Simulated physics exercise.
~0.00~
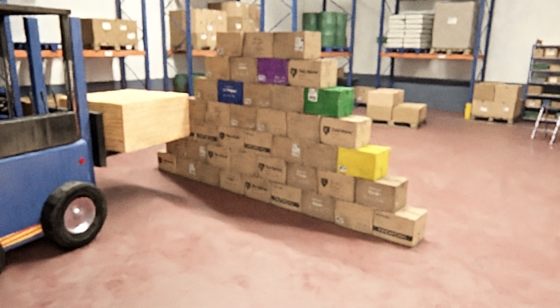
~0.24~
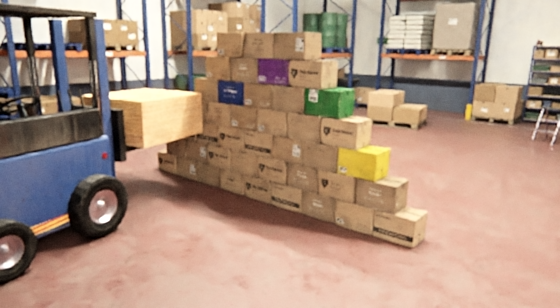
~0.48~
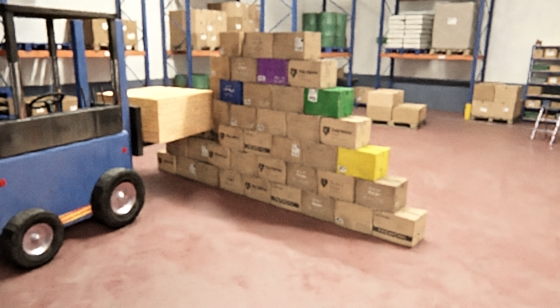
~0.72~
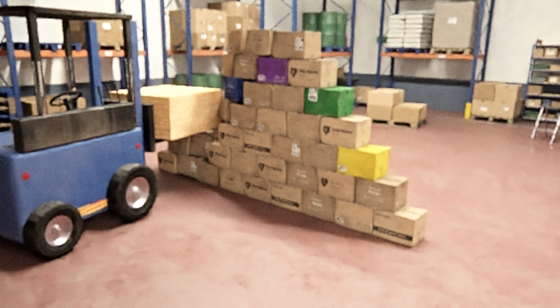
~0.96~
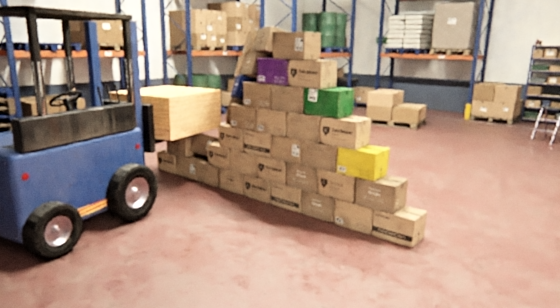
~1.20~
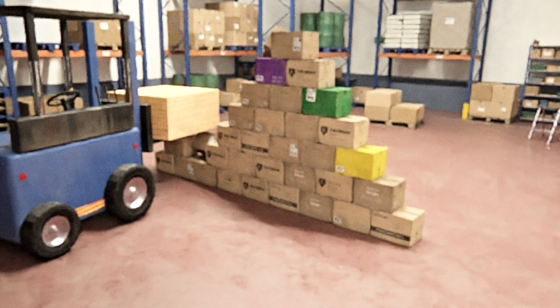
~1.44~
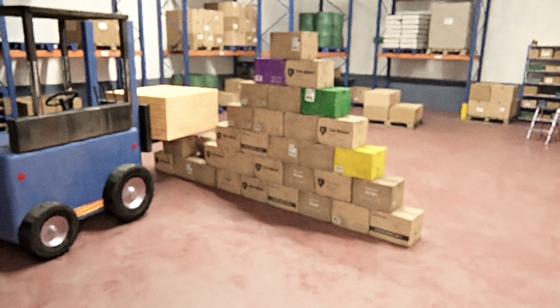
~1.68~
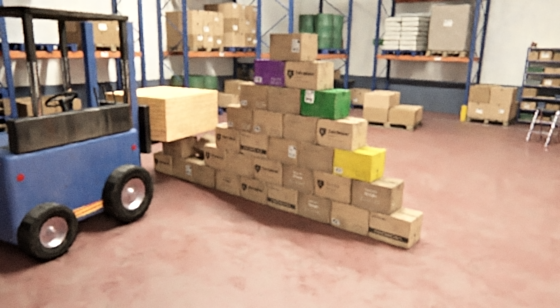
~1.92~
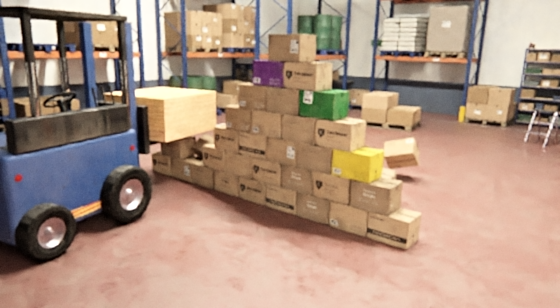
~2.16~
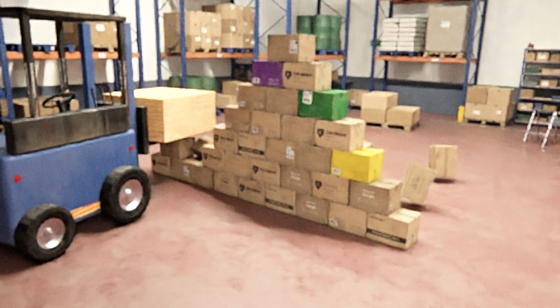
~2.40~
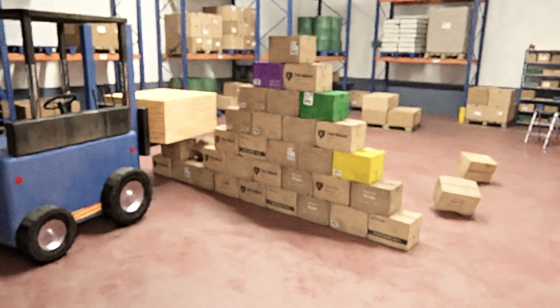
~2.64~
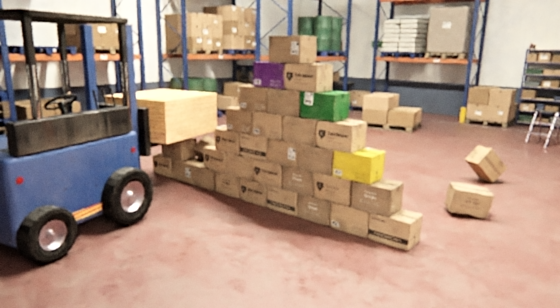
We see a forklift push a large box into the left side of a stepped carton wall, knocking the blue carton and several others out behind, then stop. Two cartons tumble onto the floor at right, while the green, yellow and purple ones stay in place.
